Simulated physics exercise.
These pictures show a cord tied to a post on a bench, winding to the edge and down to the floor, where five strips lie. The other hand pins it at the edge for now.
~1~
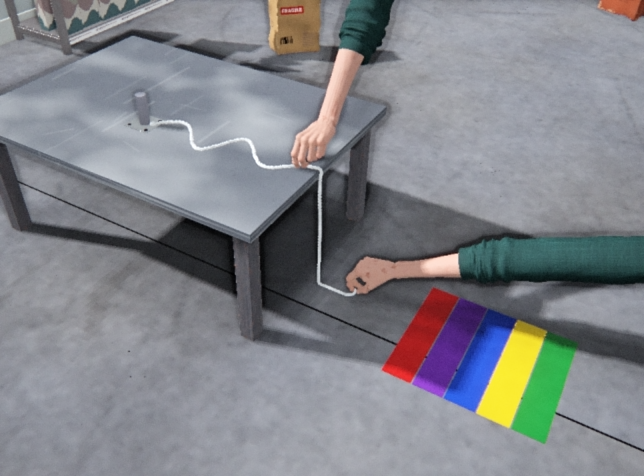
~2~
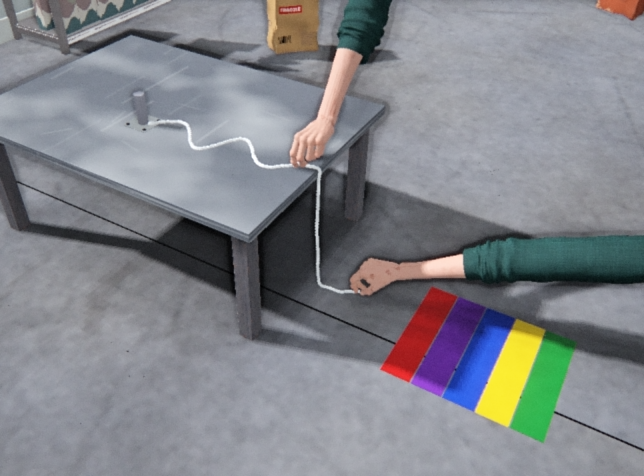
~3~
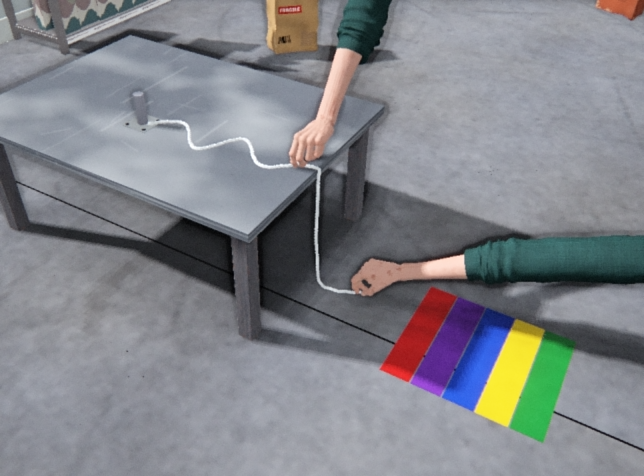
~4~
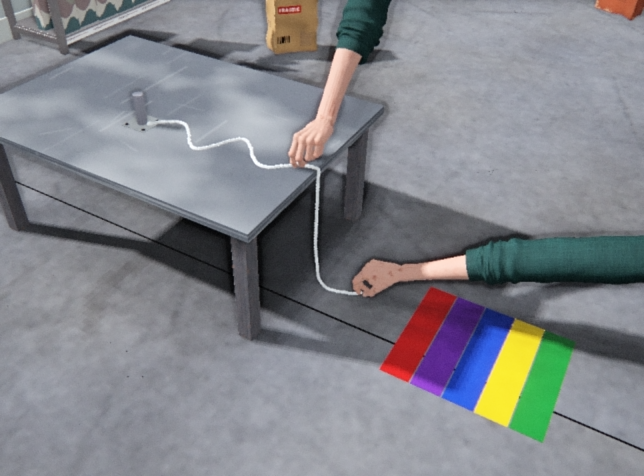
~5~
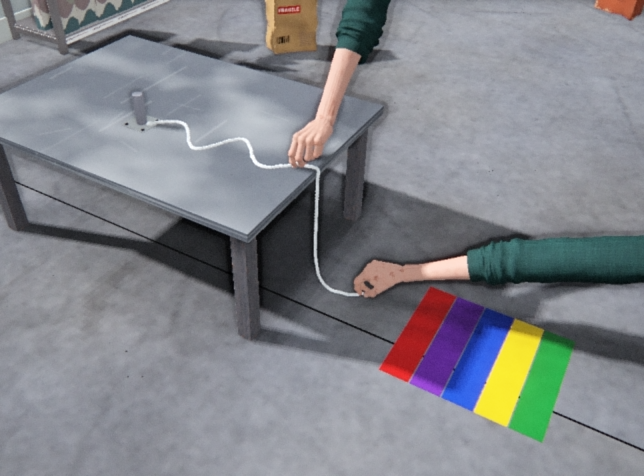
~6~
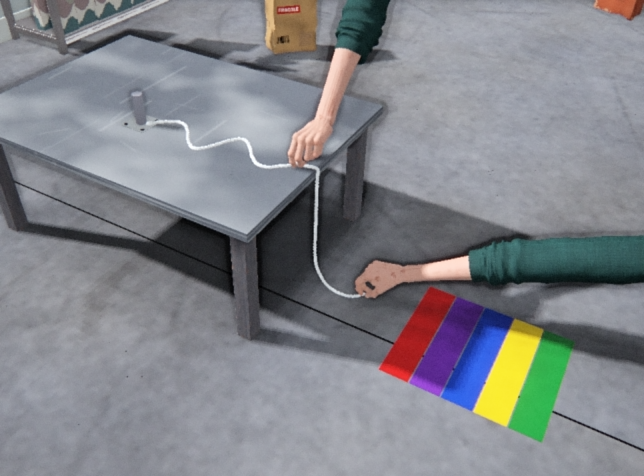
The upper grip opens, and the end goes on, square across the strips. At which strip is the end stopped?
It gets as far as the yellow strip.
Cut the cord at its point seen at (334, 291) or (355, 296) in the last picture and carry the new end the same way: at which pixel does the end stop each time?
Near (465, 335) and (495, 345).
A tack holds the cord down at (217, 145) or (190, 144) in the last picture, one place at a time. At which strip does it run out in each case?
It would be blue; blue.
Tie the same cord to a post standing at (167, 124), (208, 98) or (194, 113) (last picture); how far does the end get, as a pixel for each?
Near (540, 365), (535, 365) and (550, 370).
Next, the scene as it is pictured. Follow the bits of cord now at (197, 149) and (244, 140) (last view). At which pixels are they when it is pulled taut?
At (227, 147), then (271, 160).
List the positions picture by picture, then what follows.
In the first frame, end (355, 290); red (406, 360); purple (436, 373); blue (468, 387); yellow (501, 401); green (535, 416).
In the second frame, end (359, 291); cord through (180, 122) (208, 148) (253, 154) (310, 167) (317, 219) (318, 273).
In the third frame, end (361, 292).
In the fourth frame, end (362, 293); cord through (179, 122) (207, 148) (252, 154) (309, 167) (317, 219) (318, 273).
In the fifth frame, end (363, 293).
In the sixth frame, end (364, 294); cord through (179, 122) (206, 148) (252, 154) (308, 167) (316, 219) (319, 272).
A little later, end near (460, 332); over purple.
Next, end near (494, 346); over blue.
When it is tight, end near (515, 354); over yellow. The yellow one.
